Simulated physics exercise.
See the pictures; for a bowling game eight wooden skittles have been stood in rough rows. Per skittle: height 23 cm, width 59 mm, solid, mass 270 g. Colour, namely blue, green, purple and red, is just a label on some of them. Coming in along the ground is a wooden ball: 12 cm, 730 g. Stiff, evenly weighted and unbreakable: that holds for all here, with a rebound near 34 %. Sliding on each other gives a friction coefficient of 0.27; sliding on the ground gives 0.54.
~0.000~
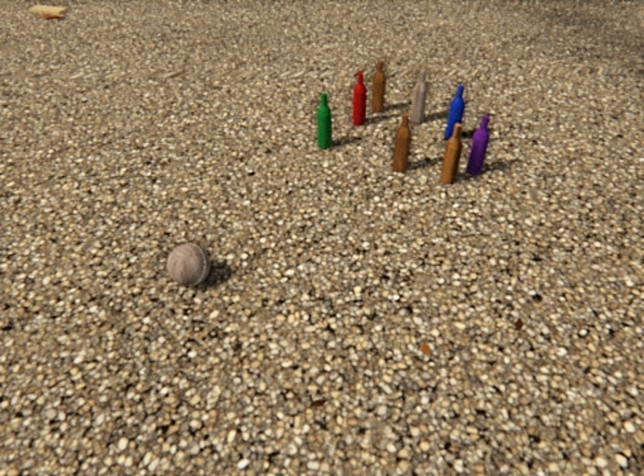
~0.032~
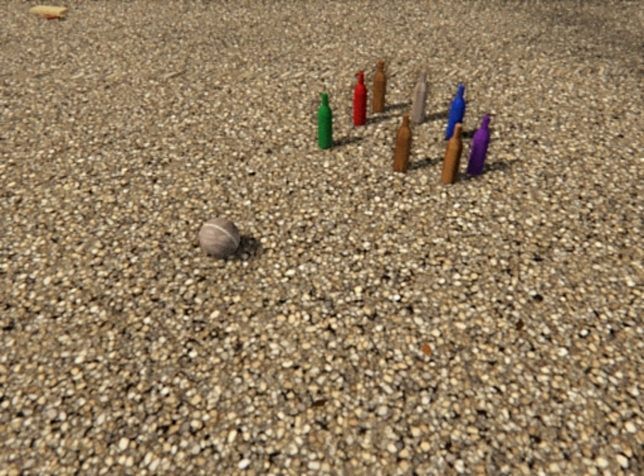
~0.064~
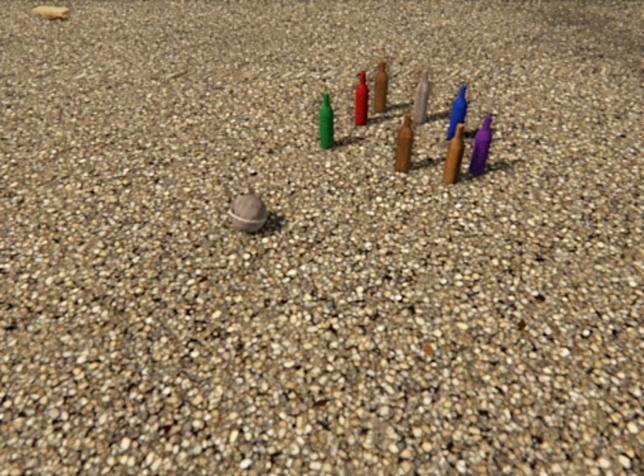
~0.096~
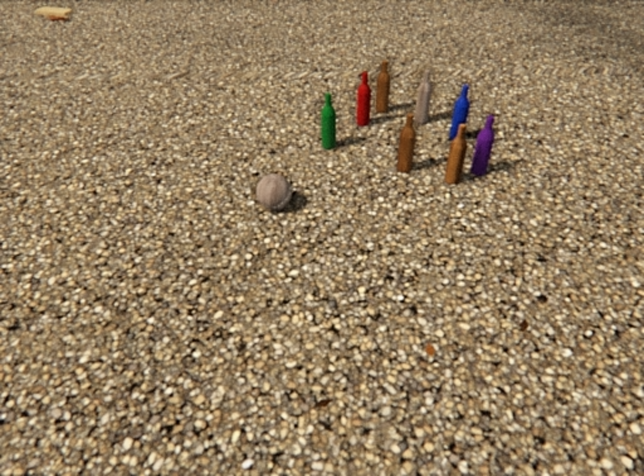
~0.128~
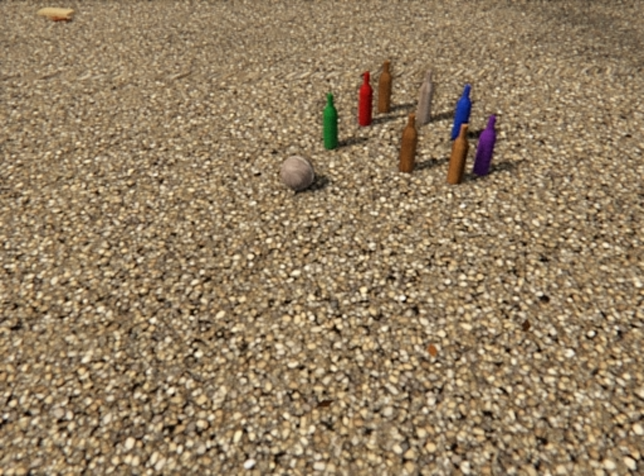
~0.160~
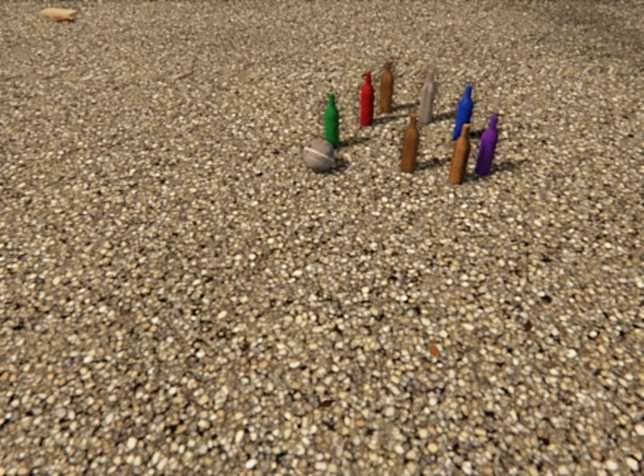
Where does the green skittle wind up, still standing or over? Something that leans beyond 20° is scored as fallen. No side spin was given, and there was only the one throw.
Down.
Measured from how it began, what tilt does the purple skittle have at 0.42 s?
Measured against how it began, the tilt is near 0 degrees.
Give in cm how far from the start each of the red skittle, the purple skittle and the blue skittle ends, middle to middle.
Red 40 cm, purple 0 cm, blue 0 cm.
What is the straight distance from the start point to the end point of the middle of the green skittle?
Straight-line shift: Approx. 135 cm.
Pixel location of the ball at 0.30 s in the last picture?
Estimated pixel: About (385, 114).
By 0.30 s, ball still moving; 1 of the 8 skittles over; green skittle lying flat; red skittle tilted 9°.
By 0.42 s, ball still moving; 1 of the 8 skittles over; green skittle lying flat; red skittle tilted 5°.
By 0.66 s, ball still moving; 3 of the 8 skittles over; green skittle lying flat; red skittle lying flat.
When it is over (1.3 s), ball rolling away; 3 of the 8 skittles over; green skittle lying flat; red skittle lying flat; blue skittle unmoved. In pixels of the last frame, middles, green skittle near (365, 30), red skittle near (351, 79).
